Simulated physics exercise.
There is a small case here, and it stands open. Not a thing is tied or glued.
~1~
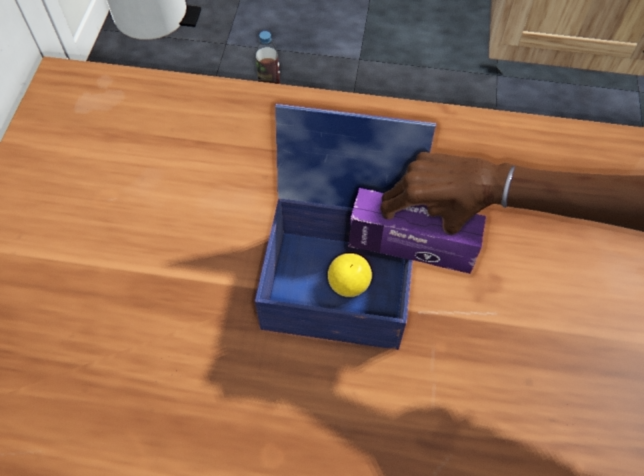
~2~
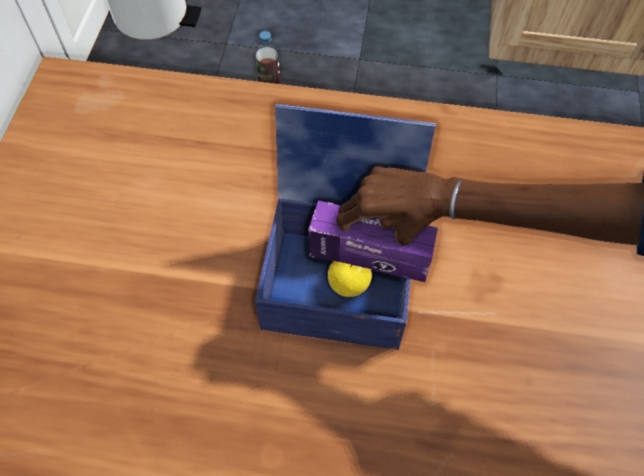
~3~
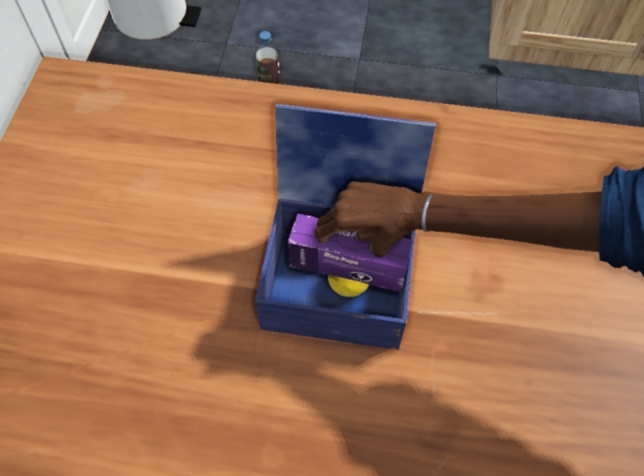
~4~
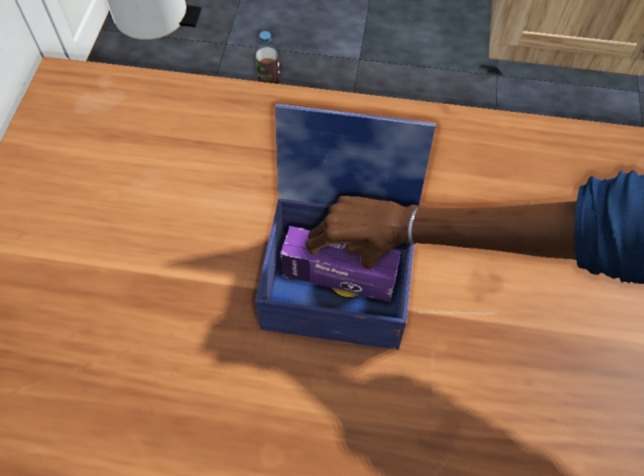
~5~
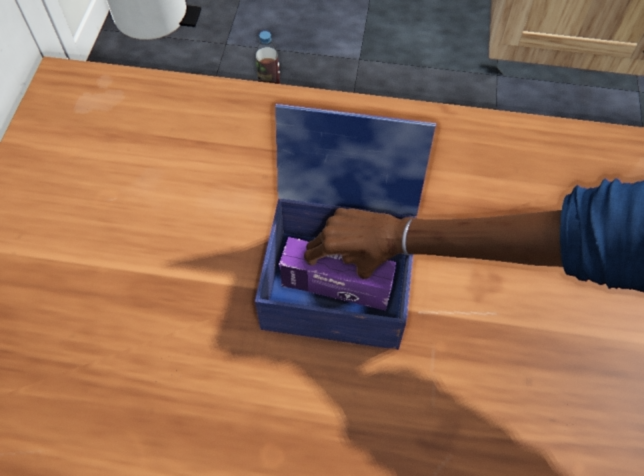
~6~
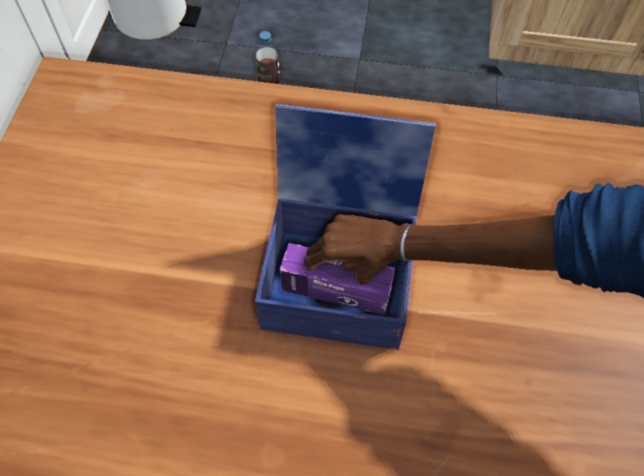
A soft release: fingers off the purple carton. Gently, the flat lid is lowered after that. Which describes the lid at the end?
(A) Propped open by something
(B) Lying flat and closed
Option B: Lying flat and closed.
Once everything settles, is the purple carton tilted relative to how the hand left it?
Simply put, it gets tilted.
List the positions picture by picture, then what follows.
The first frame shows on its way; purple carton (415, 232); yellow apple (350, 275).
The second frame shows on its way; purple carton (372, 242); yellow apple (350, 275).
The third frame shows on its way; purple carton (350, 253).
The fourth frame shows on its way; purple carton (340, 264).
The fifth frame shows on its way; purple carton (337, 274).
The sixth frame shows in place under the hand; purple carton (337, 280).
Then, 0.60 s past the last view, purple carton on its side near (348, 307); yellow apple displaced a little.
Then, 1.50 s past the last view, lid 65° above the rim; purple carton on its side near (348, 307); yellow apple displaced a little.
Then, 2.00 s past the last view, lid 14° above the rim; purple carton on its side near (348, 307); yellow apple displaced a little.
Finally, lid shut; down or leaning hard in the box, purple carton; yellow apple still in place. Final places as the last picture's camera would see them, purple carton near (348, 307).
